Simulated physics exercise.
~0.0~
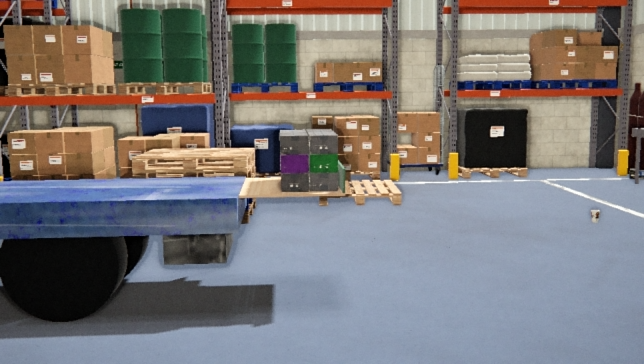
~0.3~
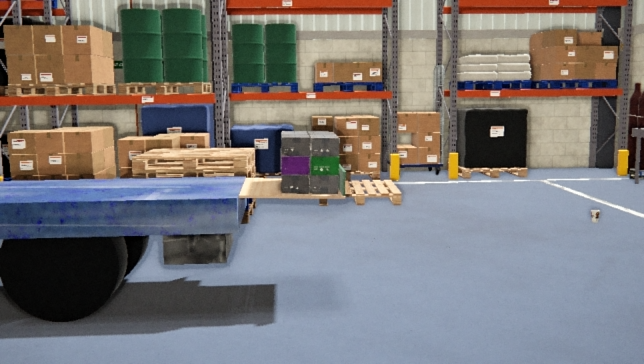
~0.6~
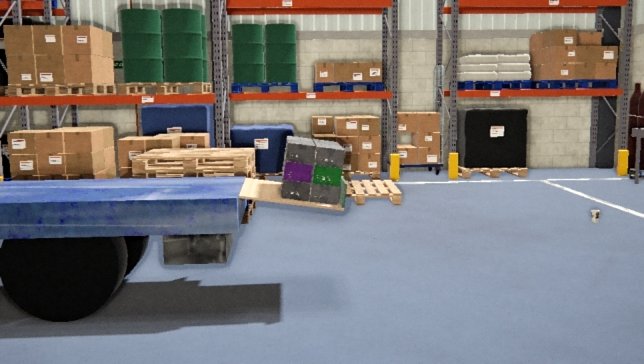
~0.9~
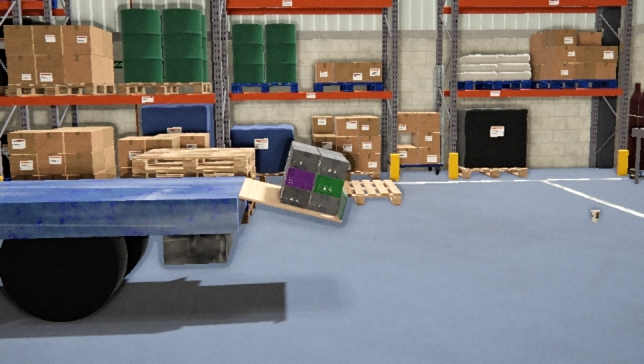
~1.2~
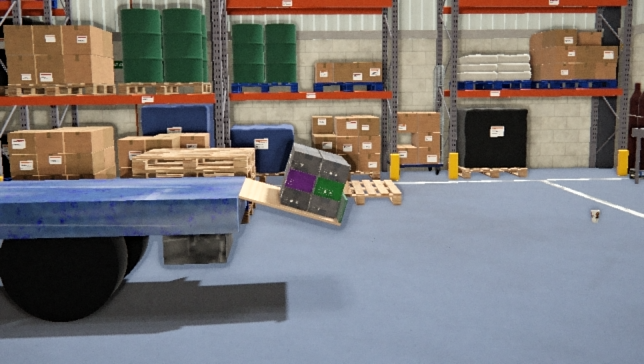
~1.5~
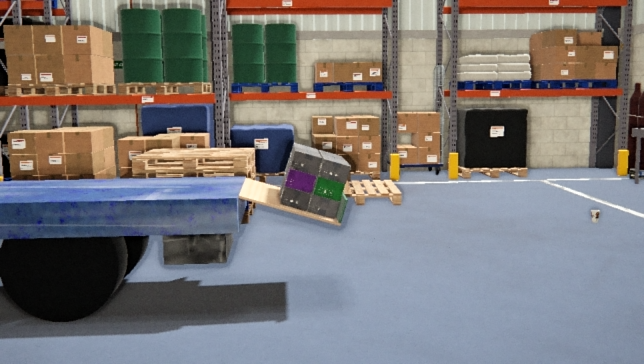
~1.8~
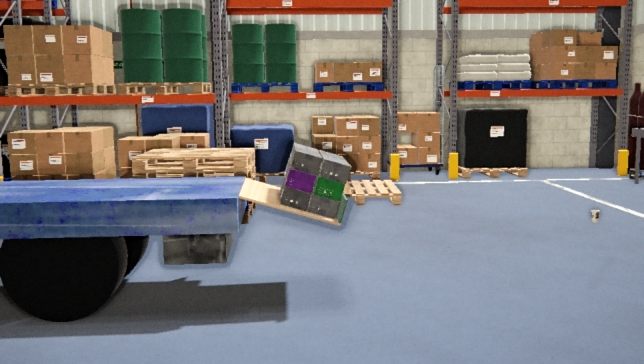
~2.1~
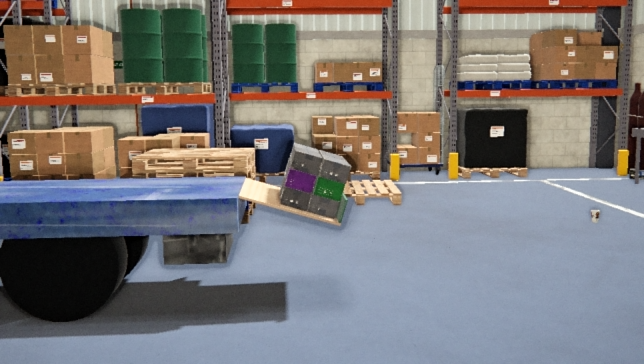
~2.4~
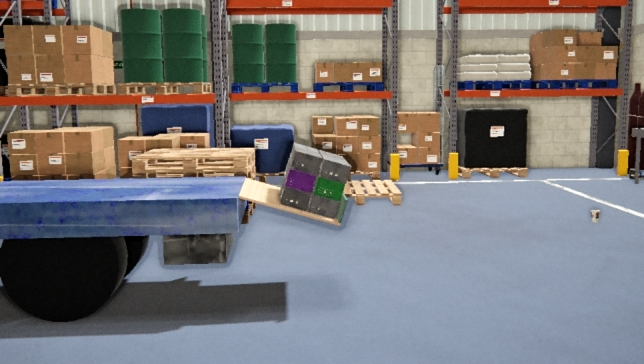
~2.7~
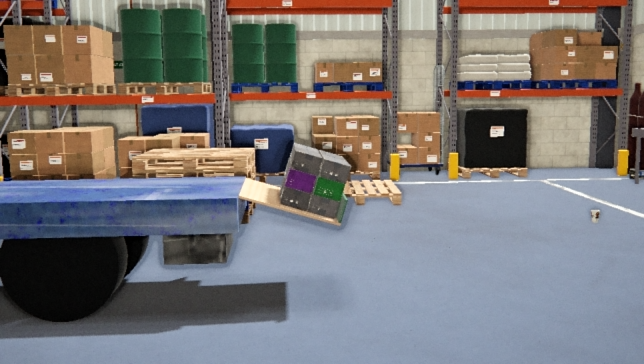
A wooden drop flap at the back of a blue flat-bed carries a compact stack of grey boxes, with a purple one on the left and a green one on the right. The still, side-on view shows a warehouse with a blue floor, where orange racks behind hold cartons, green containers and pallets. At first the flap lies level. Then its outer, right-hand end dips, and the stack leans to the right with it. The tilt eases to a gentle stop, and the boxes stay packed together on the sloping flap, none having fallen off.
